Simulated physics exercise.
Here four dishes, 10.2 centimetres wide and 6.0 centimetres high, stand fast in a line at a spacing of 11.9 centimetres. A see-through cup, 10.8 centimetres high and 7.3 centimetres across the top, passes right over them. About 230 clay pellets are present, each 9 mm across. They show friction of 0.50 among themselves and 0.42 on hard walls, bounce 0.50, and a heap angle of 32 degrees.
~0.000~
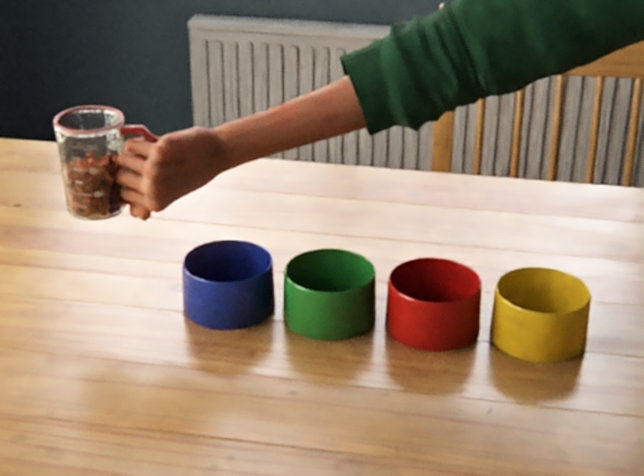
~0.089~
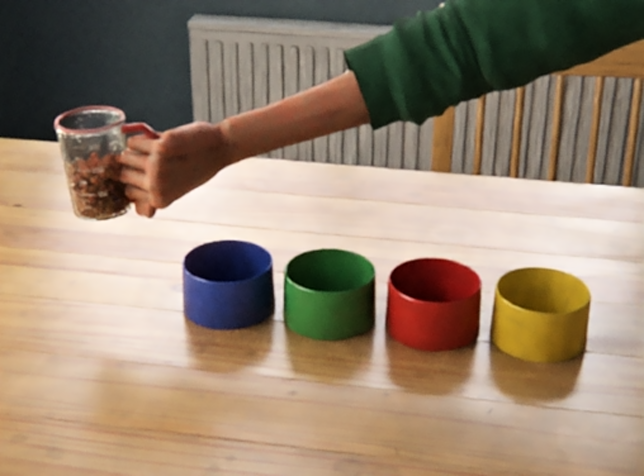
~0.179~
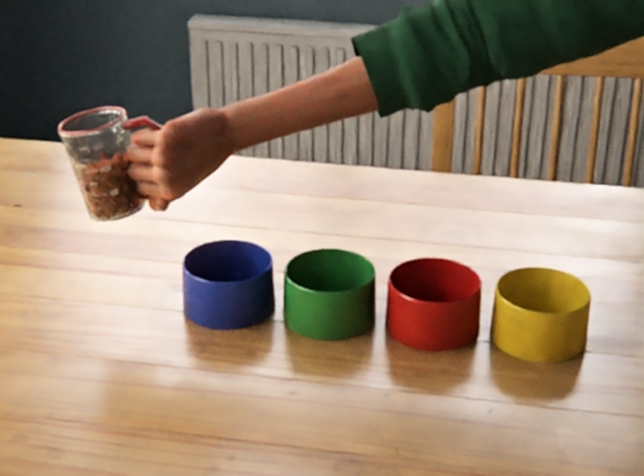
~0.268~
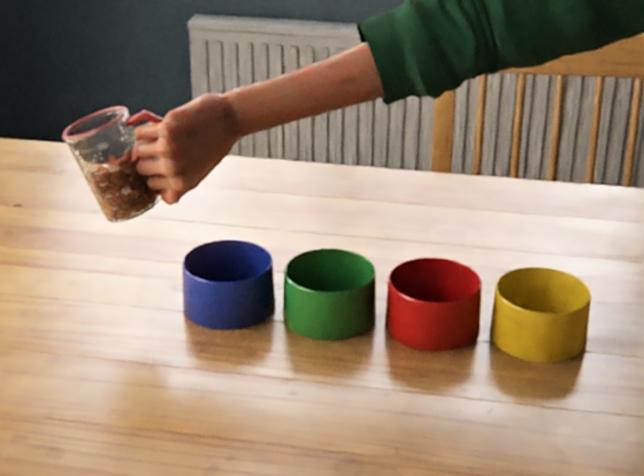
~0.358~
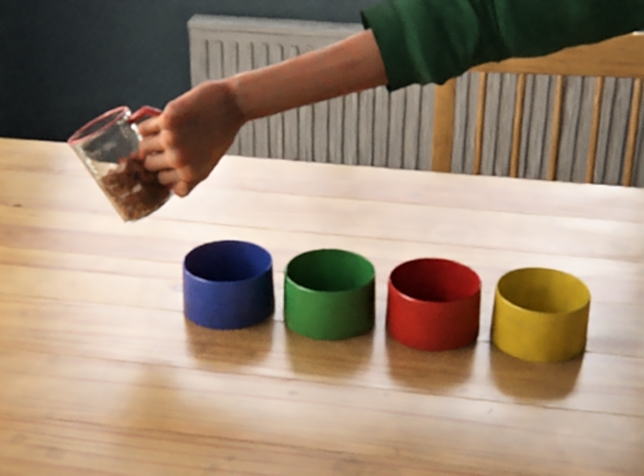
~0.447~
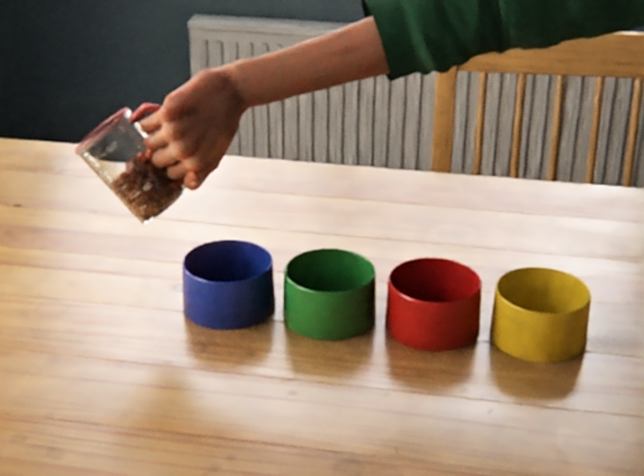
On a wooden table with blue, green, red and yellow dishes in a row, a hand holds a clear cup of small brown pieces at the left, steadily tilting it leftward while moving it slightly right.
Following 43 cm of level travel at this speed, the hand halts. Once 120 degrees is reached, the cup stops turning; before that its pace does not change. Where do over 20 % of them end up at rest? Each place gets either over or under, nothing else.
Here is the list: Red under, blue over, green under, yellow under, counter over.
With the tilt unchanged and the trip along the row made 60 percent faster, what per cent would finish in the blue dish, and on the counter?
Shares: Blue 40, counter 20.
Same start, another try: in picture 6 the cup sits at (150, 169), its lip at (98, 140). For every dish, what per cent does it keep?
Dish by dish: Red 0 per cent, blue 10 per cent, green 80 per cent, yellow 0 per cent.
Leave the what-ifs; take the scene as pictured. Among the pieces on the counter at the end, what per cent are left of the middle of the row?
I'd estimate close to 100 in a hundred.
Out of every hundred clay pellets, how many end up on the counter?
50 %.
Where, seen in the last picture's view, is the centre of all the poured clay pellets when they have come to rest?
About (198, 295).
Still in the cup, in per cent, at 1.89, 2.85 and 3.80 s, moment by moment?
One after the other: 0, 0, 0 in a hundred.
After 1.89 s, tilt 120 degrees; cup holds 0 %, blue 50 %.
Then, at 2.85 s, tilt 120 degrees; cup holds 0 %, blue 50 %.
Then, at 3.80 s, tilt 120 degrees; cup holds 0 %, blue 50 %.
At rest (4.1 s), red 0 %, blue 50 %, green 0 %, yellow 0 %, counter 50 %.
